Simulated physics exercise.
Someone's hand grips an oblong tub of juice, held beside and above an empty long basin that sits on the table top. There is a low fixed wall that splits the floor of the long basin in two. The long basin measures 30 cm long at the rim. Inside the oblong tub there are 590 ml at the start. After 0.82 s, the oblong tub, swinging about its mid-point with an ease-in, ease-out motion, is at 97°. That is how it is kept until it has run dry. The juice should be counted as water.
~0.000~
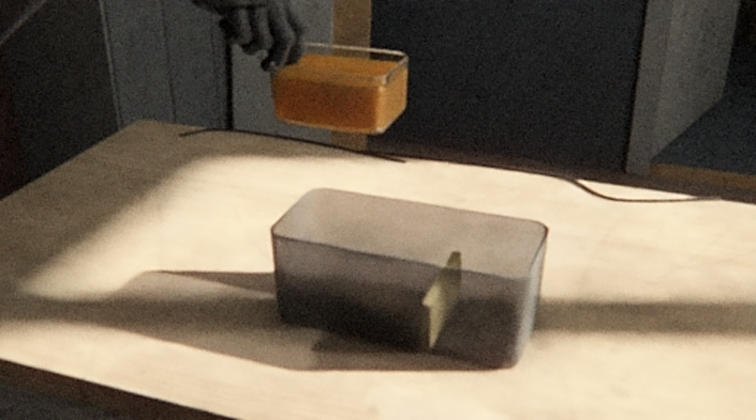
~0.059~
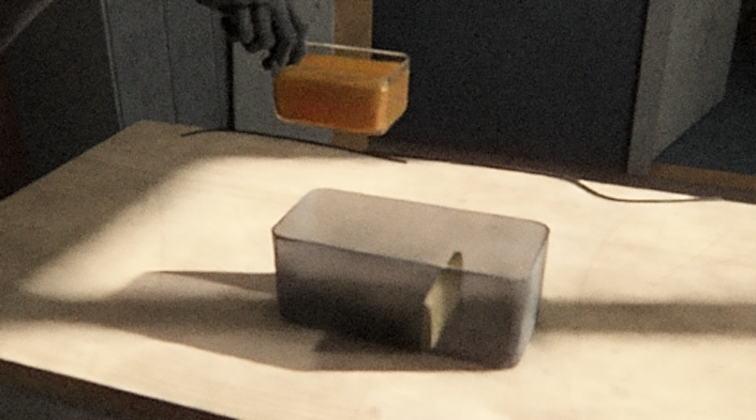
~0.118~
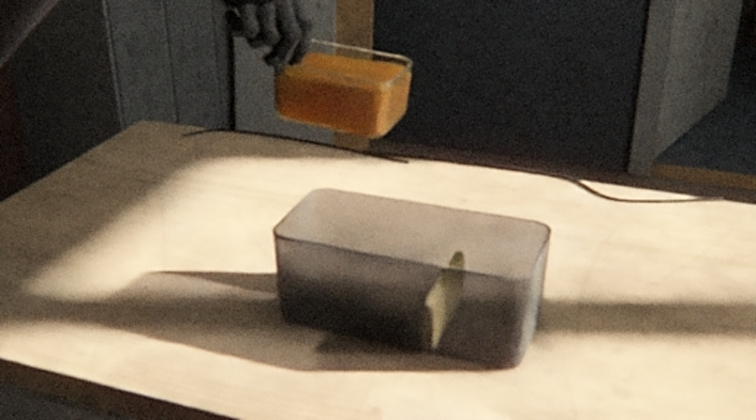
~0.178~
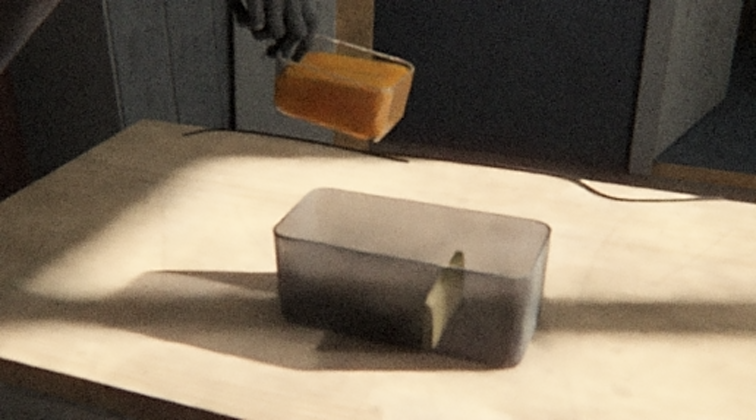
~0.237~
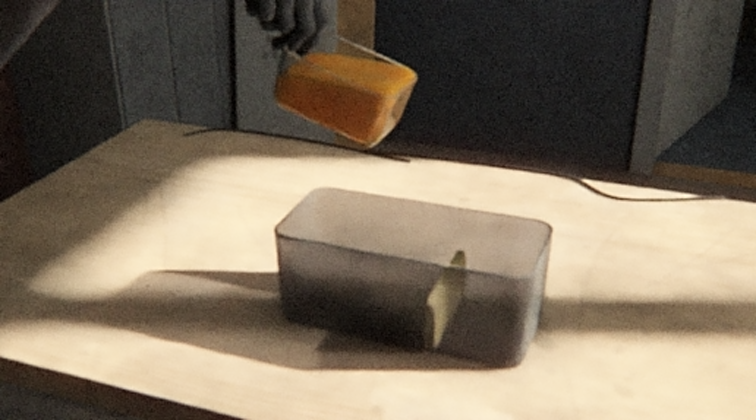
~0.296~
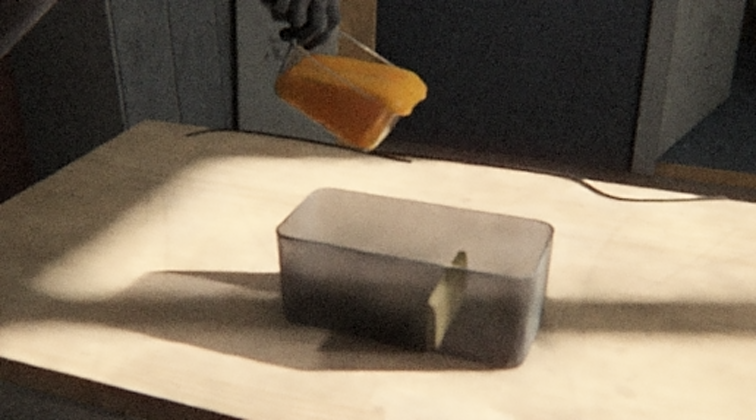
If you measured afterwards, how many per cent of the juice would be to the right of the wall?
About 64 out of 100.
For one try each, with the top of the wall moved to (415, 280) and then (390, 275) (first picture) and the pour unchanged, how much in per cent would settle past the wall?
I'd put it at about 80 per cent for the first and about 90 per cent for the second.
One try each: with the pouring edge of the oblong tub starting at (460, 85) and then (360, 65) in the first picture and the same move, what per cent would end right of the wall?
85 per cent first, 5 per cent second.
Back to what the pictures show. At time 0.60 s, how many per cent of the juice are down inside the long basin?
Roughly 30 per cent.
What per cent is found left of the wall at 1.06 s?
I'd put it near 30 percent.
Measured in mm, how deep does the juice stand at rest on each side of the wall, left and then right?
Some 8 mm on the left and 30 mm on the right.
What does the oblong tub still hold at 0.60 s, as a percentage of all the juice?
I reckon about 24 in a hundred is still held.
After 0.60 s the tilt is 81° and 25 per cent is still to pour, 3 is left of the wall and 27 right of it.
After 0.83 s the tilt is 97° and 7 per cent is still to pour, 20 is left of the wall and 65 right of it.
After 1.06 s the tilt is 97° and 1 per cent is still to pour, 30 is left of the wall and 64 right of it.
After 1.32 s the tilt is 97° and 0 per cent is still to pour, 33 is left of the wall and 64 right of it.
In the end 33 per cent lies left of the wall, 64 right of it and 3 outside.
